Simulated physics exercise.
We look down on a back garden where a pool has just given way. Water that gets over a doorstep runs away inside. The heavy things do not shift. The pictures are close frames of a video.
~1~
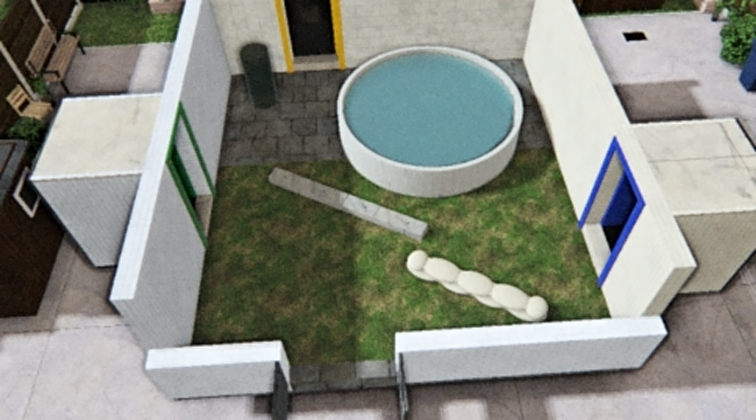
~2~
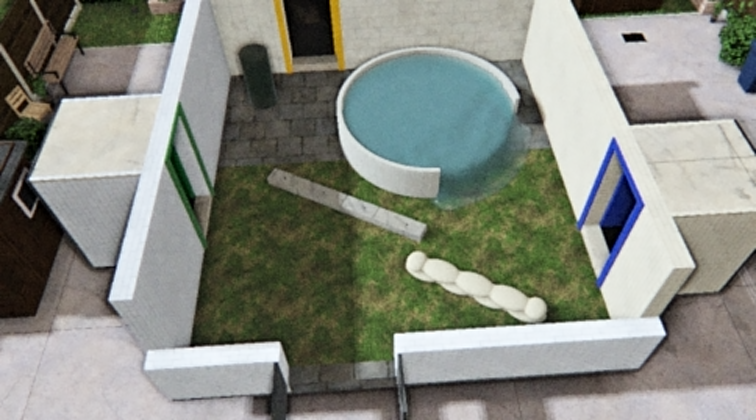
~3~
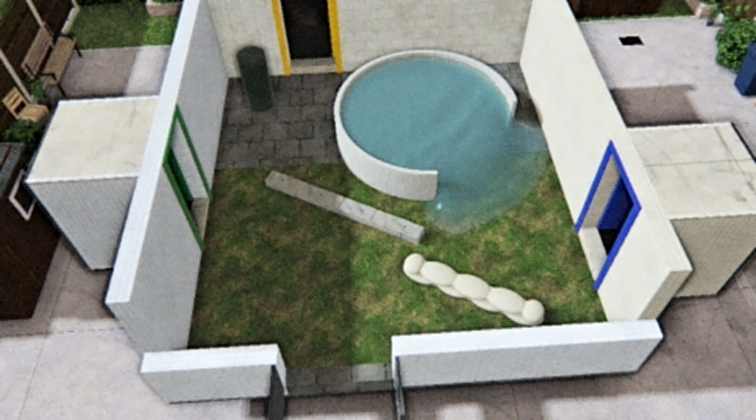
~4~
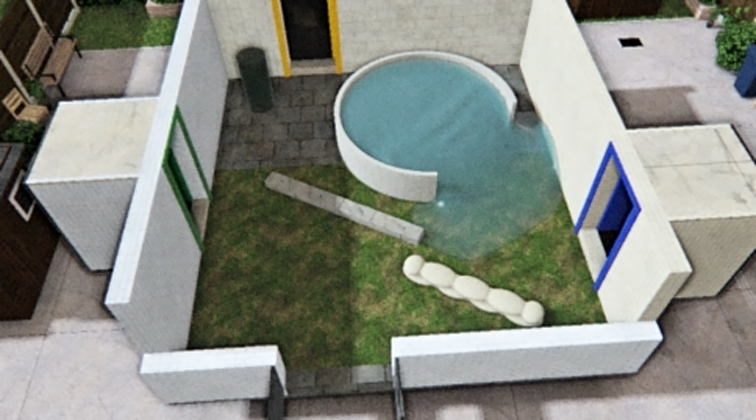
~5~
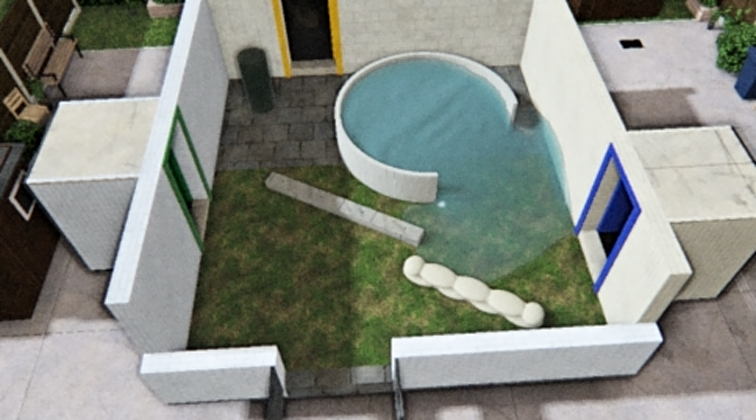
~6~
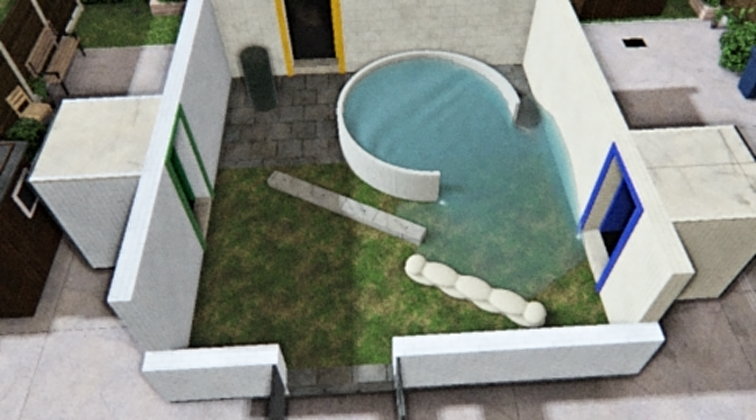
To begin with, a round white pool sits full and still in a walled back garden. Its front right side opens and water pours through the gap, then spreads across the grass toward the blue-framed opening on the right and down to the pale, lumpy barrier lying on the lawn.
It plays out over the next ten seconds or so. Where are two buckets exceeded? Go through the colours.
One by one: The blue door floods; the green door holds within the limit; the yellow door holds within the limit.
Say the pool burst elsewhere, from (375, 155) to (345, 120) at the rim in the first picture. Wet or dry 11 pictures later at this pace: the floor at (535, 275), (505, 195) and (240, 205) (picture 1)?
In that order: Dry, no water, under water.
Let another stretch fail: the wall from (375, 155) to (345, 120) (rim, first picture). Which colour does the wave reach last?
The blue one.
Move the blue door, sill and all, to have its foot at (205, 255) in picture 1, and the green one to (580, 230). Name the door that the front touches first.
First comes the green door.
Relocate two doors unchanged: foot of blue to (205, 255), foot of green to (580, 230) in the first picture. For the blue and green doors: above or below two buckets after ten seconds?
My reading: Blue takes less, green floods.
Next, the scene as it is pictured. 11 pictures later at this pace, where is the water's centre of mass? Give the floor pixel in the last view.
Near (473, 177).
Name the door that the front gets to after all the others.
Last comes the door marked green.
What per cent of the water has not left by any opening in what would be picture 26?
I make it 98 per cent.
A moment on, water covers 25 % of the floor; the blue door wet at the sill, nothing in, the green door not reached, the yellow door not reached.
Next, water covers 35 % of the floor; the blue door over two buckets in, the green door not reached, the yellow door not reached.
Then, water covers 50 % of the floor; the blue door far over two buckets in, the green door not reached, the yellow door not reached.
Later, water covers 90 % of the floor; the blue door far over two buckets in, the green door wet at the sill, nothing in, the yellow door wet at the sill, nothing in.
In the end, water covers 90 % of the floor; the blue door far over two buckets in, the green door wet at the sill, nothing in, the yellow door wet at the sill, nothing in.
